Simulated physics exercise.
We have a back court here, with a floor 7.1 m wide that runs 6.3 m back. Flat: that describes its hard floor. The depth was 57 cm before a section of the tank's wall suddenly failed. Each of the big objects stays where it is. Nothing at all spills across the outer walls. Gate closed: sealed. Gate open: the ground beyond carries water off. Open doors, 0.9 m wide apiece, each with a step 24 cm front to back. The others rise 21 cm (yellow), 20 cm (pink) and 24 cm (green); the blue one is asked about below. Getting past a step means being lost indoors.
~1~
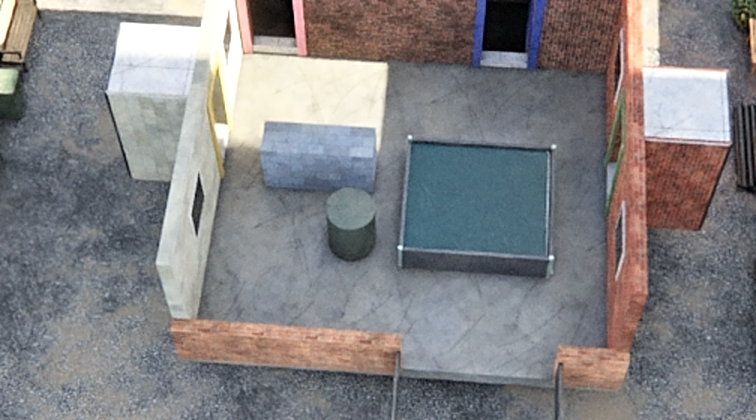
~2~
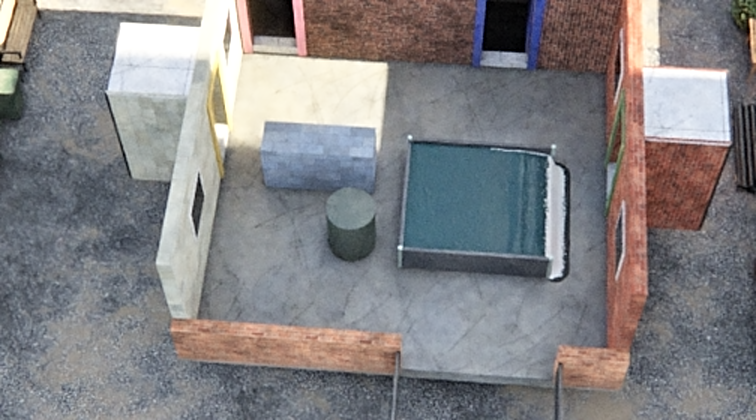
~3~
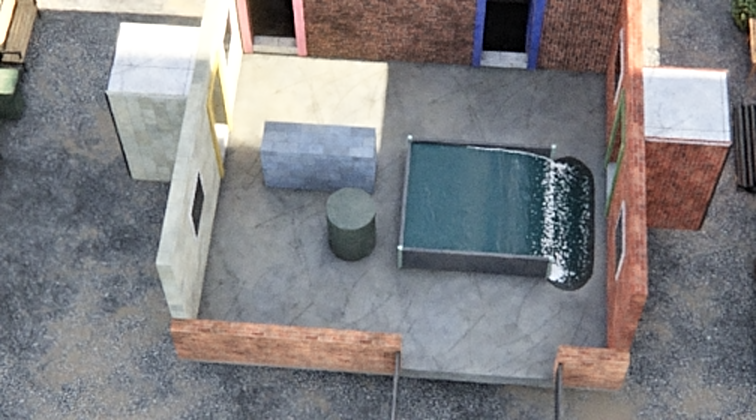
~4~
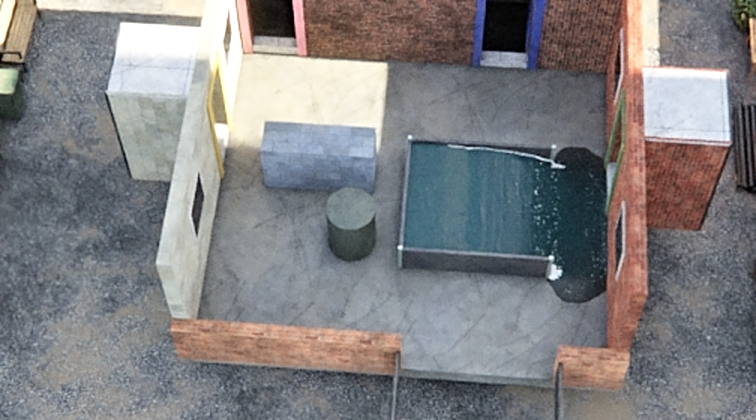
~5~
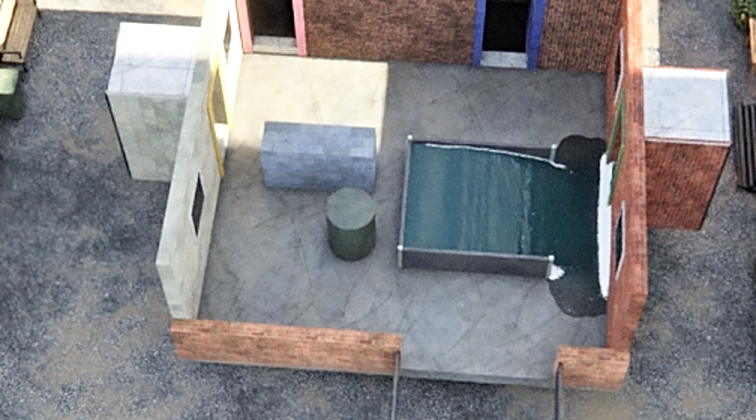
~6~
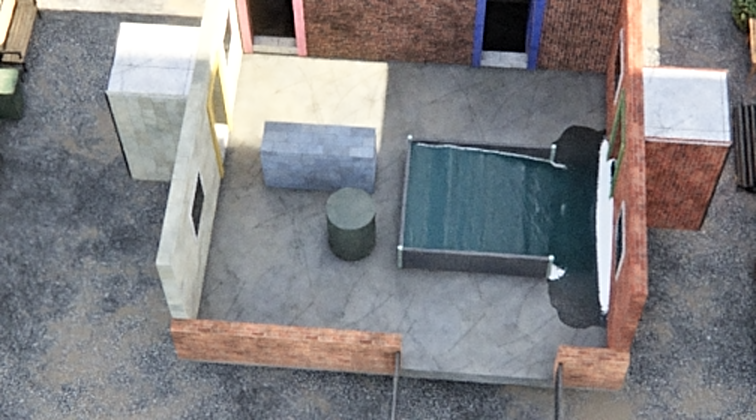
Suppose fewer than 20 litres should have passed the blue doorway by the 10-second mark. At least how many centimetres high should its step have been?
I would say at least 9.5 cm.
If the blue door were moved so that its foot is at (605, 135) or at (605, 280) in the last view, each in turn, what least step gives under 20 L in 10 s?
About 13.5 cm for the first and 31 cm for the second.
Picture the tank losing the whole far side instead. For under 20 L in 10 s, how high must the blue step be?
Roughly 33 cm.
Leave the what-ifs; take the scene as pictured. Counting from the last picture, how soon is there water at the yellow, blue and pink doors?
Arrives: Yellow 4.5 s / blue 1.5 s / pink 3.4 s.
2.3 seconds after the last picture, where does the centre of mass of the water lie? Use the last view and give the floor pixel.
My guess is close to (534, 217).
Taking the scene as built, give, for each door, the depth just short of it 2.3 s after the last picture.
Yellow door 0 cm, blue door 15 cm, pink door 0 cm, green door 28 cm.
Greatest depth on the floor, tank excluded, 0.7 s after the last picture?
I'd put it near 44 cm.
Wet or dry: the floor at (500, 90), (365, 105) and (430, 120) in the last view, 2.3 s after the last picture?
In order: Soaked, untouched, untouched.
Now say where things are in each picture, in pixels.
The first picture shows the tank at (478, 199) is whole and still, 57 cm deep; the blue door at (507, 35) is dry.
In the second picture, water pours out at (548, 214) and has run 0.3 m, to (563, 274); about 8 cm deep outside, 57 cm at the back.
In the third picture, the gap is at (548, 216), the front 0.8 m out at (590, 246); the back of the tank holds 57 cm.
In the fourth picture, water pours out at (548, 216) and has run 1.1 m, to (607, 280); about 10 cm deep outside, 57 cm at the back.
In the fifth picture, the gap is at (548, 216), the front 1.3 m out at (619, 204); the back of the tank holds 57 cm.
In the sixth picture, water pours out at (548, 216) and has run 1.4 m, to (607, 323); about 15 cm deep outside, 57 cm at the back; 2.3 m in a straight line remain to the blue door at (507, 35).
Then, 0.7 s after the last picture water covers 15 % of the floor, deepest (44 cm) near (604, 233); it has not reached the blue door.
Then, 2.3 s after the last picture water covers 30 % of the floor, deepest (37 cm) near (604, 370); 15 cm at the blue door, 0 litres in over its 16 cm step.
Then, 9.3 s after the last picture water covers 95 % of the floor, deepest (10 cm) near (604, 360); 7 cm at the blue door, 1 litre in over its 16 cm step.
At the blue door as built, the water peaked near 16 cm, 2.5 s after the last picture.
Run again over the same 10 s with other heights there, 32 litres in over 8 cm, 12 litres over 11 cm. The limit of 20 litres is kept from about 9.5 cm up.
